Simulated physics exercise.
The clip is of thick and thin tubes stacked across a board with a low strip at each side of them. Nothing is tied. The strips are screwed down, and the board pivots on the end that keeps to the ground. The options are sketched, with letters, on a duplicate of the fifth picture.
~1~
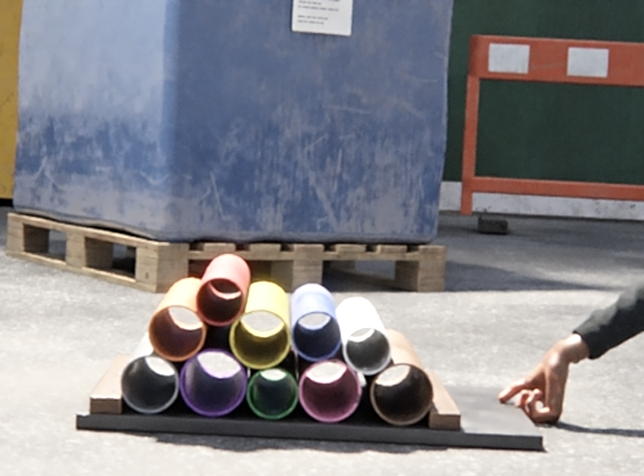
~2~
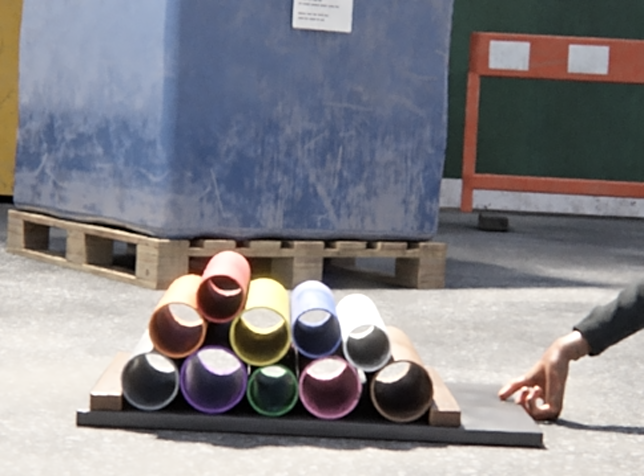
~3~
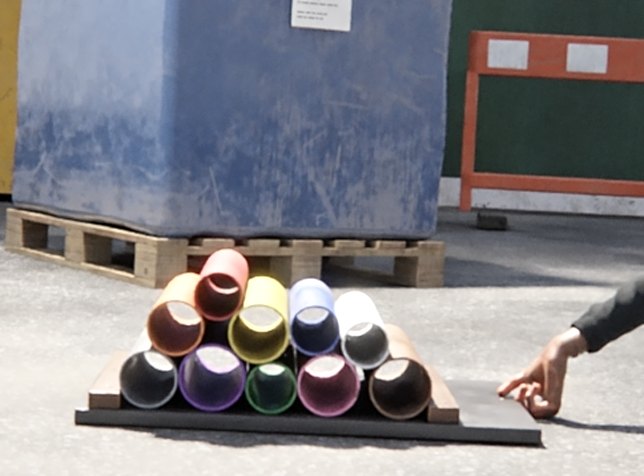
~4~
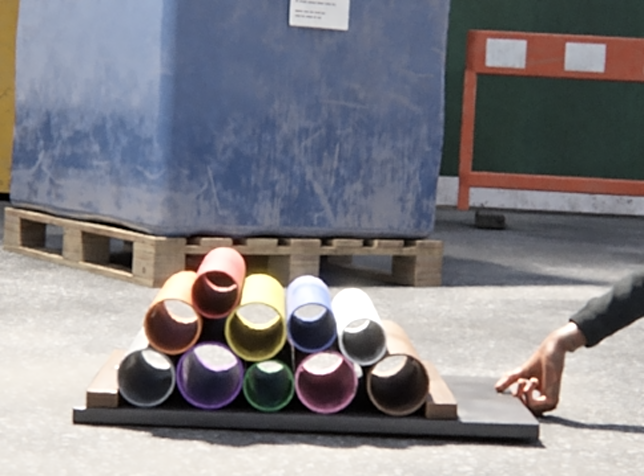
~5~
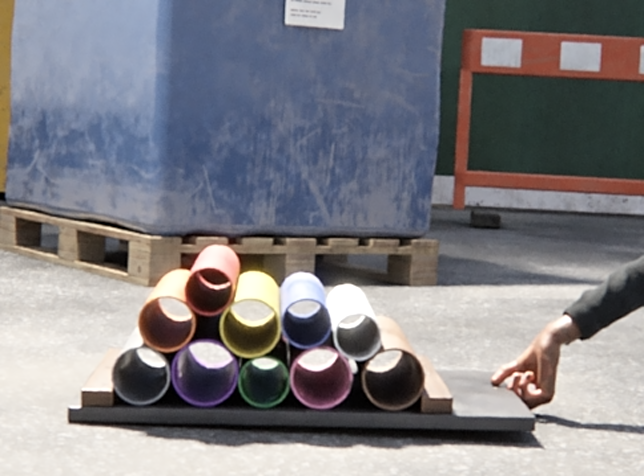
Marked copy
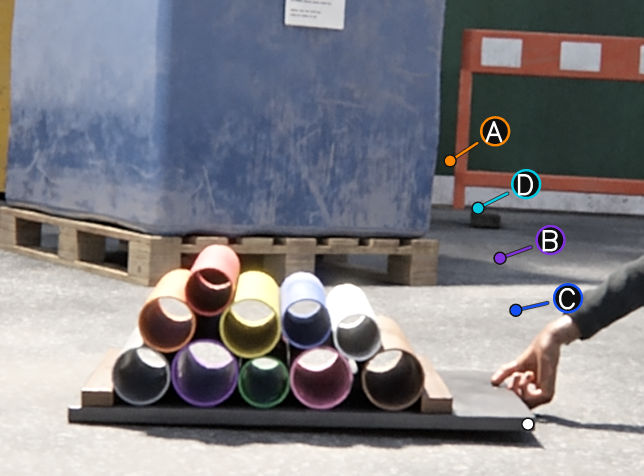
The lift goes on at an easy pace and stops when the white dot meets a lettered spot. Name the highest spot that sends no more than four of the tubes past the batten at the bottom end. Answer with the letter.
Stop at D.
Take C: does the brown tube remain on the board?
Yes, with C.
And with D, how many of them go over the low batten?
With D, two.
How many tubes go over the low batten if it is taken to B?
The count is two.
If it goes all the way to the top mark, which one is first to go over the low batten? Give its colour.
The orange one.
On the copy, A at (450, 161); B at (500, 258); C at (516, 310); D at (478, 208); the white dot at (528, 424).
On D. First, board at 17°.
Then, board at 30°.
Finally, board at 30°, two over the low batten (orange, red).
By contrast, A five over the low batten; B two over the low batten (orange, red); C none over the low batten.
